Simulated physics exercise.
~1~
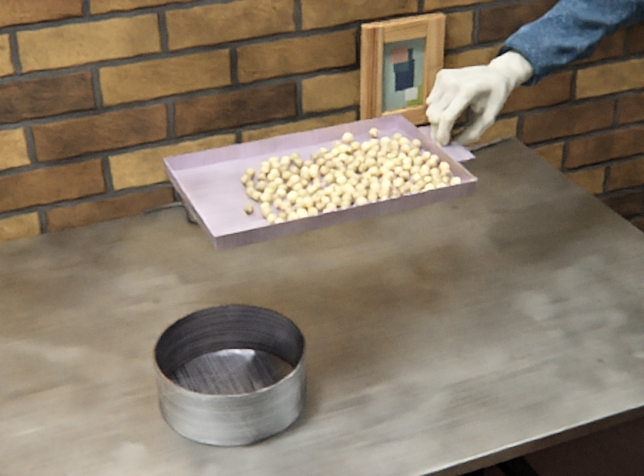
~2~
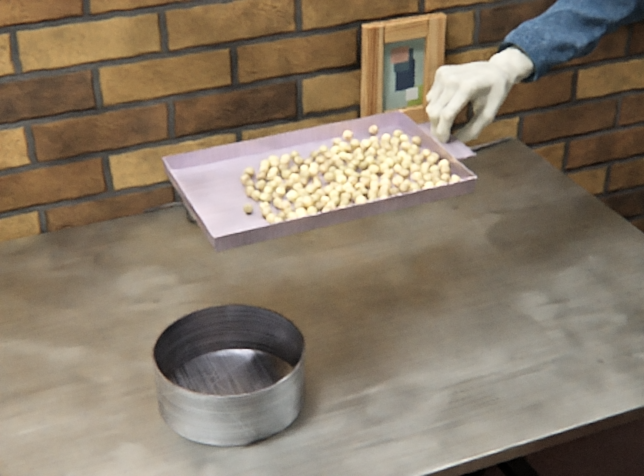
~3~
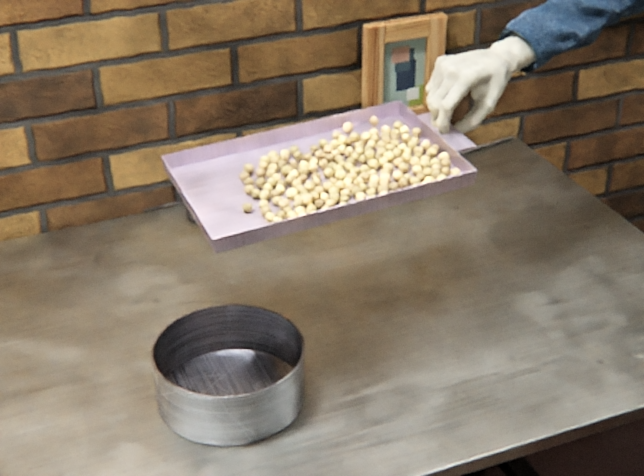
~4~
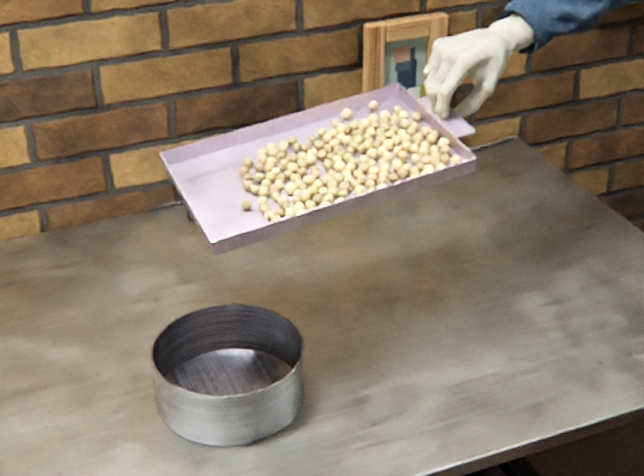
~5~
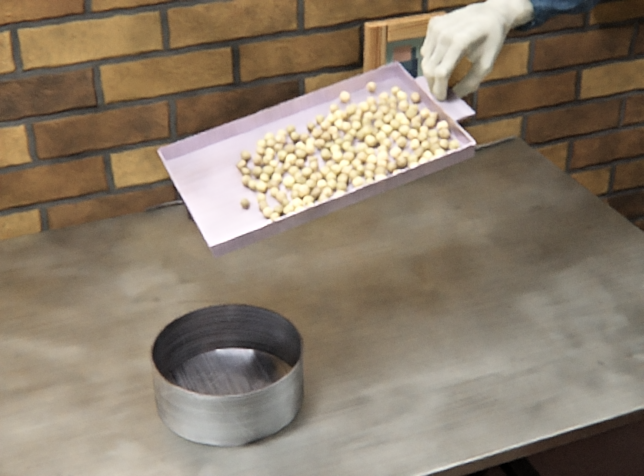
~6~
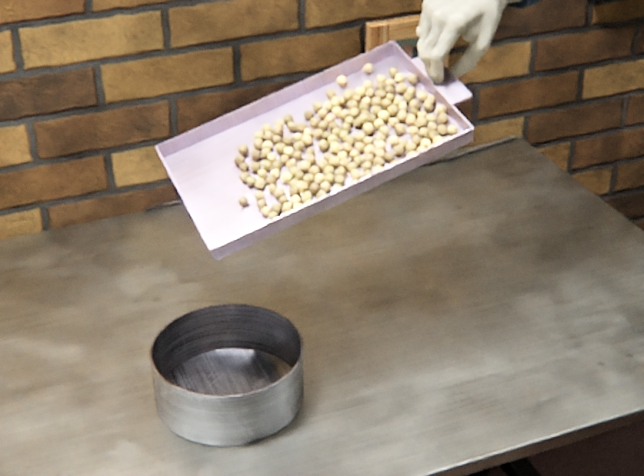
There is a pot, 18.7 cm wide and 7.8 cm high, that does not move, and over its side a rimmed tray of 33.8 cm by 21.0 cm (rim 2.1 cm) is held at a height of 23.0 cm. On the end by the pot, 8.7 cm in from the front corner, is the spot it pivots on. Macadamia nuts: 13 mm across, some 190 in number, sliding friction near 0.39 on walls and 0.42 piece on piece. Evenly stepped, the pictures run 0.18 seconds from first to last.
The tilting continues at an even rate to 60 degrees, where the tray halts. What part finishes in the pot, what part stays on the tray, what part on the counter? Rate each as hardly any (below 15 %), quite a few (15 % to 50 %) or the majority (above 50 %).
I would put it this way: Pot: Quite a few, left on the tray: Quite a few, counter: Quite a few.
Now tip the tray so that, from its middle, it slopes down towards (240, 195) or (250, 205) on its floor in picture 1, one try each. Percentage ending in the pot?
Roughly 0 % for the first direction, roughly 10 % for the second.
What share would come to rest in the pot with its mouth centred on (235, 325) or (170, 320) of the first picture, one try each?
In order, about 5 and about 10 per cent.
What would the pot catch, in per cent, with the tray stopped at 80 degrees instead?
In that case, near 45 percent.
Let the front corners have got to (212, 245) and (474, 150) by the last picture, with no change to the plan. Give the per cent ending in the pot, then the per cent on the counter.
Pot 25; counter 5.
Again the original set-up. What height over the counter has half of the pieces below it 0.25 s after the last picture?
Roughly 34 centimetres, more or less.
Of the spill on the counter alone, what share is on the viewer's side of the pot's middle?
Share: Some 70 %.
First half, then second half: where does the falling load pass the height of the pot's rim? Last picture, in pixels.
Early half: About (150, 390); late half: (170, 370).
Then, 0.15 s after the last picture, tilt 42 degrees; the tray holds 100 %, the pot 0 %.
Then, 0.25 s after the last picture, tilt 56 degrees; the tray holds 100 %, the pot 0 %.
Then, 0.48 s after the last picture, tilt 60 degrees; the tray holds 60 %, the pot 0 %.
In the end, pot 25 %, tray 40 %, counter 35 %.
